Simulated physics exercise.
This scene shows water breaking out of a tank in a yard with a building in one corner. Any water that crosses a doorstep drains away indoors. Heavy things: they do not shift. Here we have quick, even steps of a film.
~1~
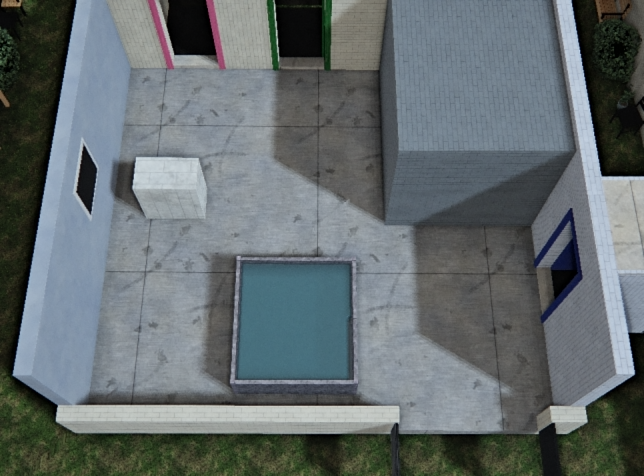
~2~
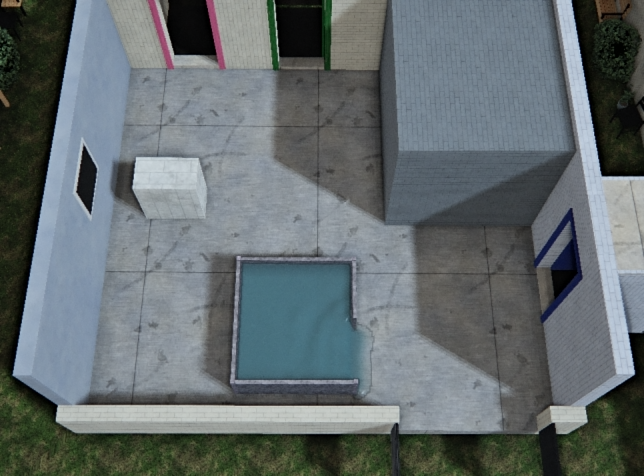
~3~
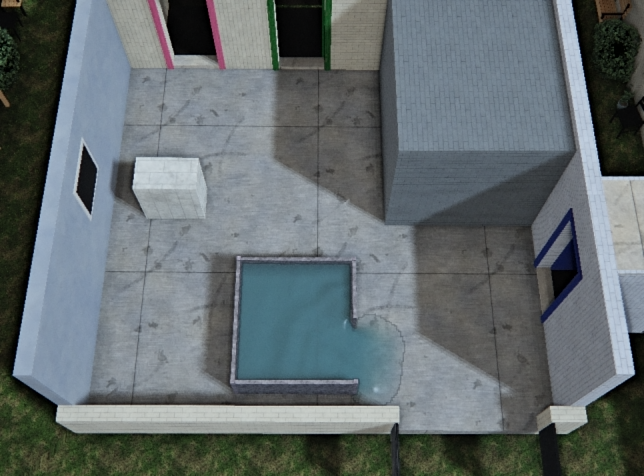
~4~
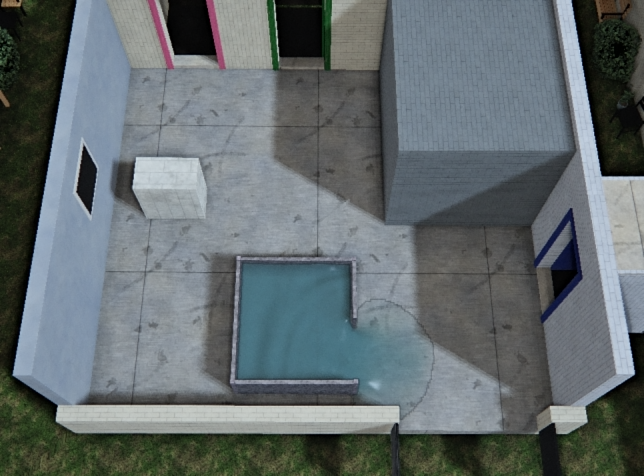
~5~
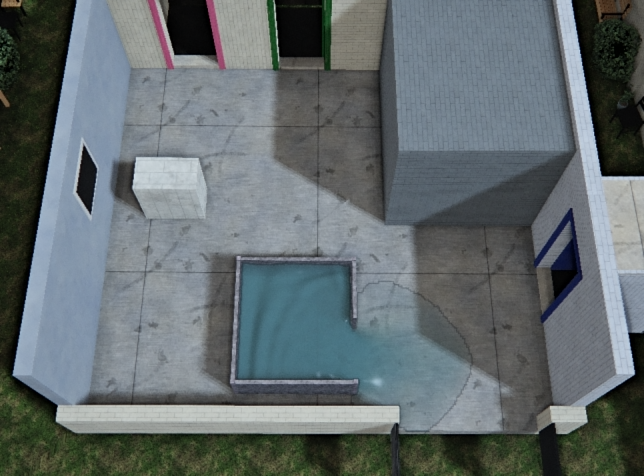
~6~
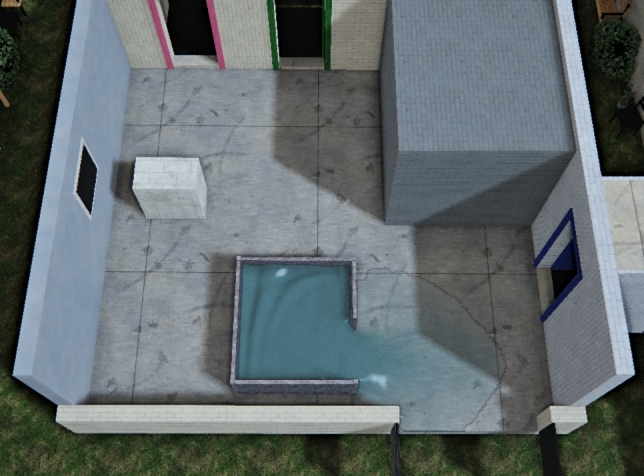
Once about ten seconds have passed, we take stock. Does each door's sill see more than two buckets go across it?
The sill of the green door does not. The sill of the blue door does. The sill of the pink door does not.
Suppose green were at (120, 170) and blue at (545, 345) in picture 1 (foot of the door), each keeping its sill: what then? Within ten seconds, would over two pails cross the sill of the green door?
Looks like the green one never reaches the limit.
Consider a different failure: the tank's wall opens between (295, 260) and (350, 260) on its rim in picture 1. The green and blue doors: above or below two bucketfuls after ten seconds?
As it turns out, the green door tops the limit while the blue door falls short.
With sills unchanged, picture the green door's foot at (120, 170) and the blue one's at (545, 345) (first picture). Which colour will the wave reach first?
That's the blue-painted one.
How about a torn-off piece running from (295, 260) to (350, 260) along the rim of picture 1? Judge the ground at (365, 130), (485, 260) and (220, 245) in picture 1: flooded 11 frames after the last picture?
Respectively: Drenched, drenched and parched.
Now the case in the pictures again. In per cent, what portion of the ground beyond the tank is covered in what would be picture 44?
About 40 per cent.
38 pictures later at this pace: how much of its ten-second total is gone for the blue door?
It works out at roughly 75 percent of the ten-second total.
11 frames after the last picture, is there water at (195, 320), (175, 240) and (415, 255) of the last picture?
Same order as asked: Dry as before; dry as before; dry as before.
A moment on, water covers 20 % of the floor; the green door not reached, the blue door under two buckets in, the pink door not reached.
Next, water covers 25 % of the floor; the green door not reached, the blue door over two buckets in, the pink door not reached.
Then, water covers 25 % of the floor; the green door not reached, the blue door far over two buckets in, the pink door not reached.
Later, water covers 40 % of the floor; the green door not reached, the blue door far over two buckets in, the pink door not reached.
In the end, water covers 50 % of the floor; the green door not reached, the blue door far over two buckets in, the pink door not reached.
